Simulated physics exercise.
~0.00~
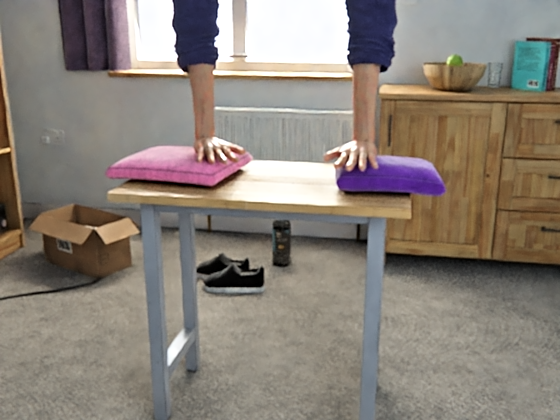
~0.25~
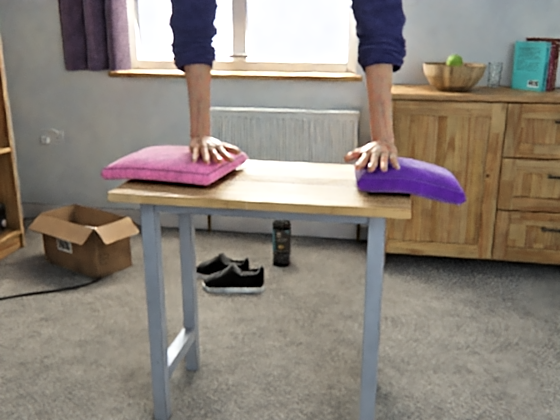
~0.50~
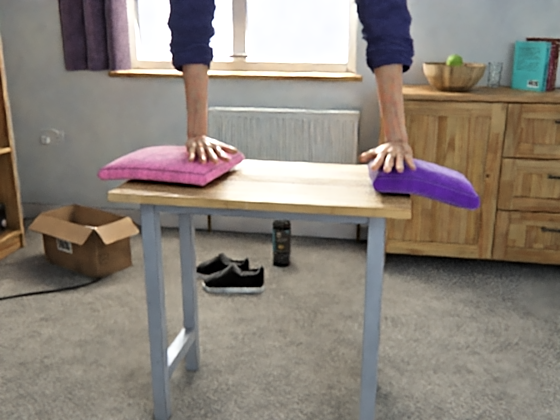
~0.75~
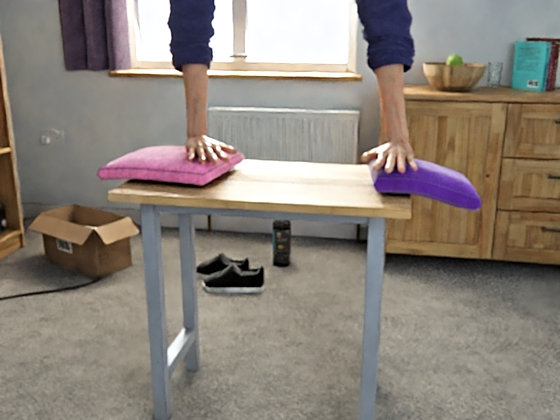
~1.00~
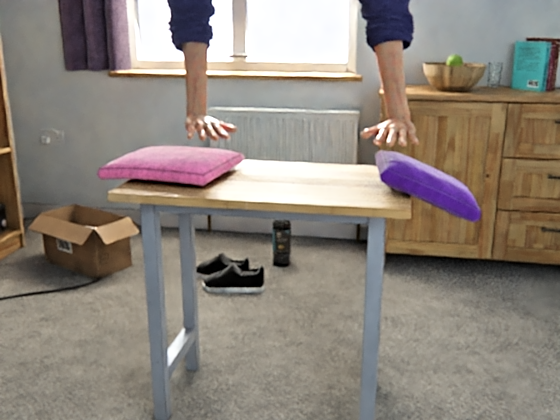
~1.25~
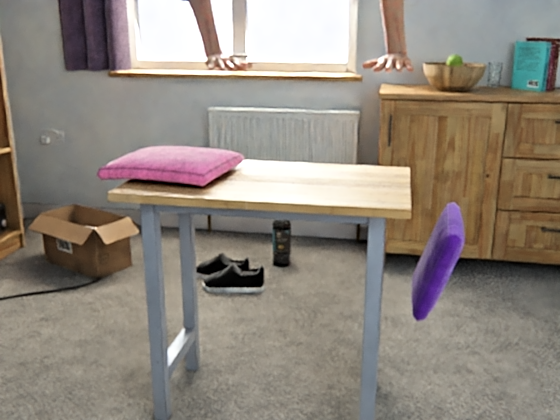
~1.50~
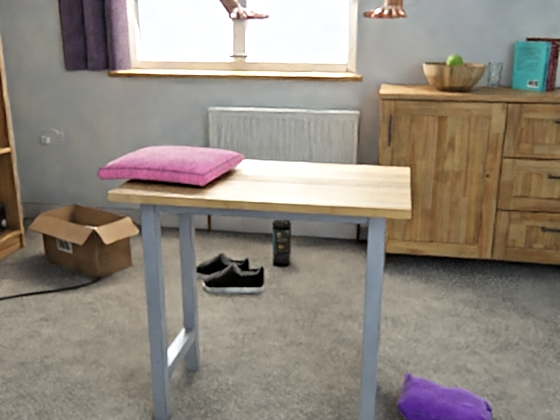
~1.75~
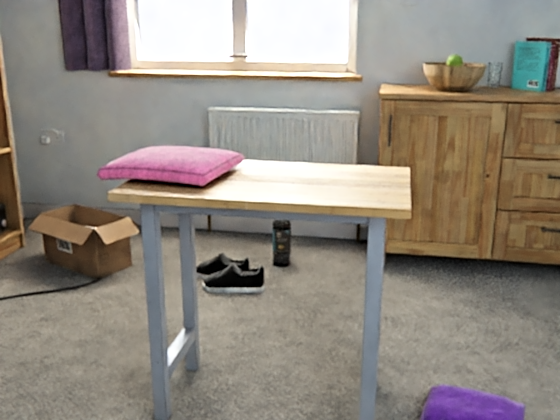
In a carpeted room with a radiator beneath the window, two hands rest on a pink folded blanket and a purple sack set on a small wooden-topped table. The hands slide the pink one slightly left and the purple one right, until the purple one juts well past the table's edge. They pause there, then let go and lift away. The purple sack tips over the right edge and drops to the carpet, shifting a little farther right. The hands rise out of view, leaving the pink item on the table and the purple one on the floor.
